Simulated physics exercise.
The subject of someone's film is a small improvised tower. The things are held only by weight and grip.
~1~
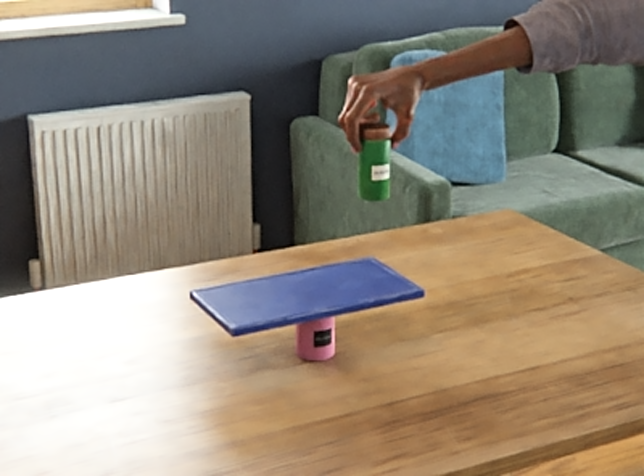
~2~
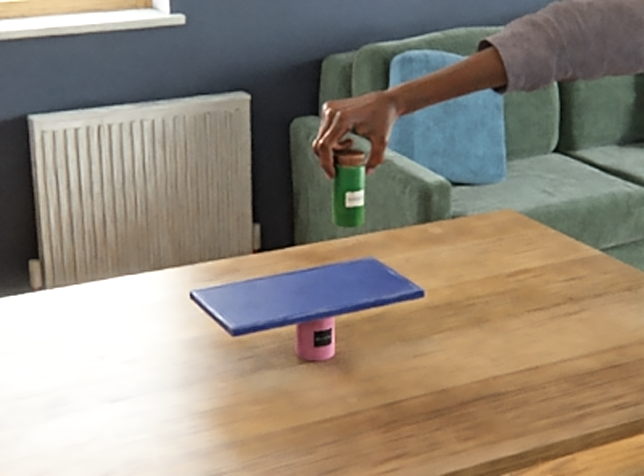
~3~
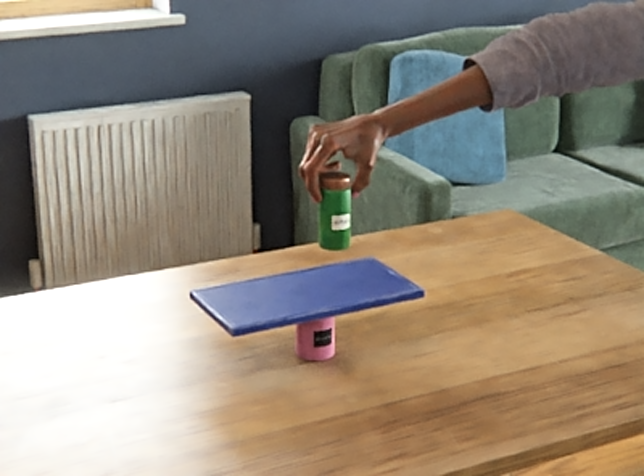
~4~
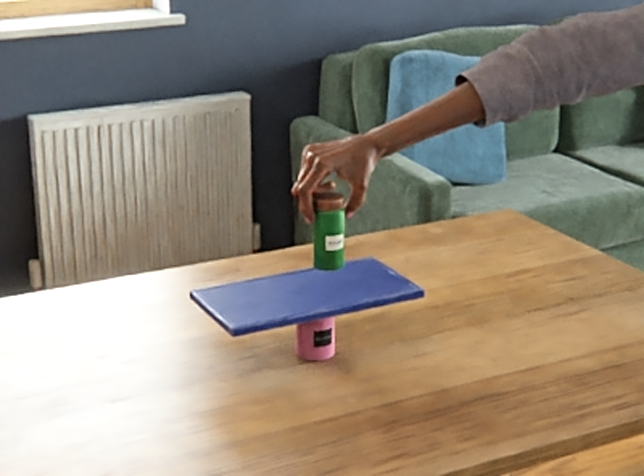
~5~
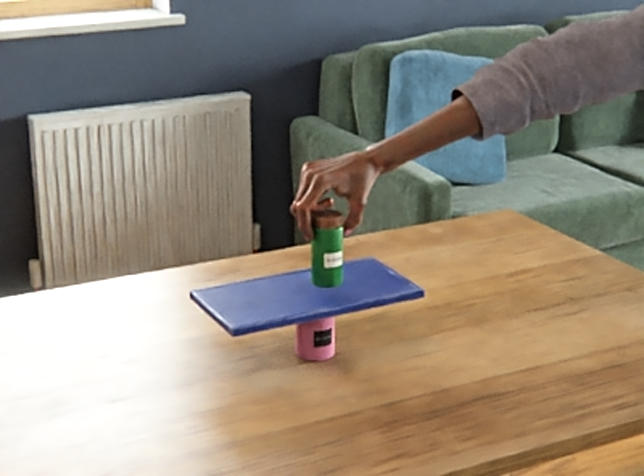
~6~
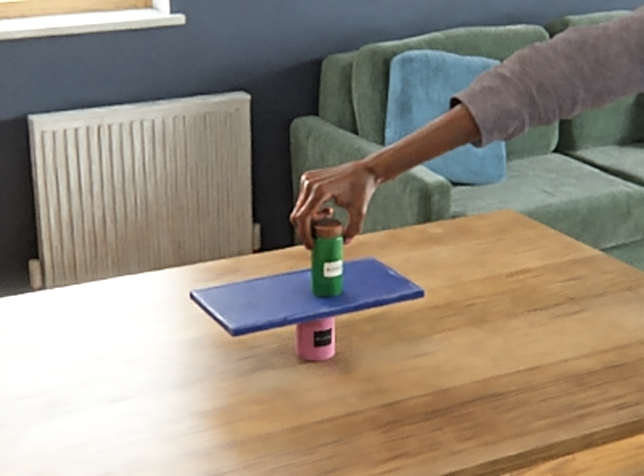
In the video, a hand holding a green shaker by its brown top moves it left and down above a blue board resting on a pink jar, then sets it on the board, fingers still gripping the top.
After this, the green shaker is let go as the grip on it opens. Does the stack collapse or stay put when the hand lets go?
Most likely the stack survives.
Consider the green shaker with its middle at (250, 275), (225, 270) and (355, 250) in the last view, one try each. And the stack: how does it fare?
The stack tumbles down in the first case, tumbles down in the second, and remains standing in the third.
Then, 0.20 s past the last view, nothing moves.
Then, 0.50 s past the last view, green shaker resting near (327, 258).
Finally, all 3 still in place. Final places as the last picture's camera would see them, green shaker near (327, 258). The stack holds.
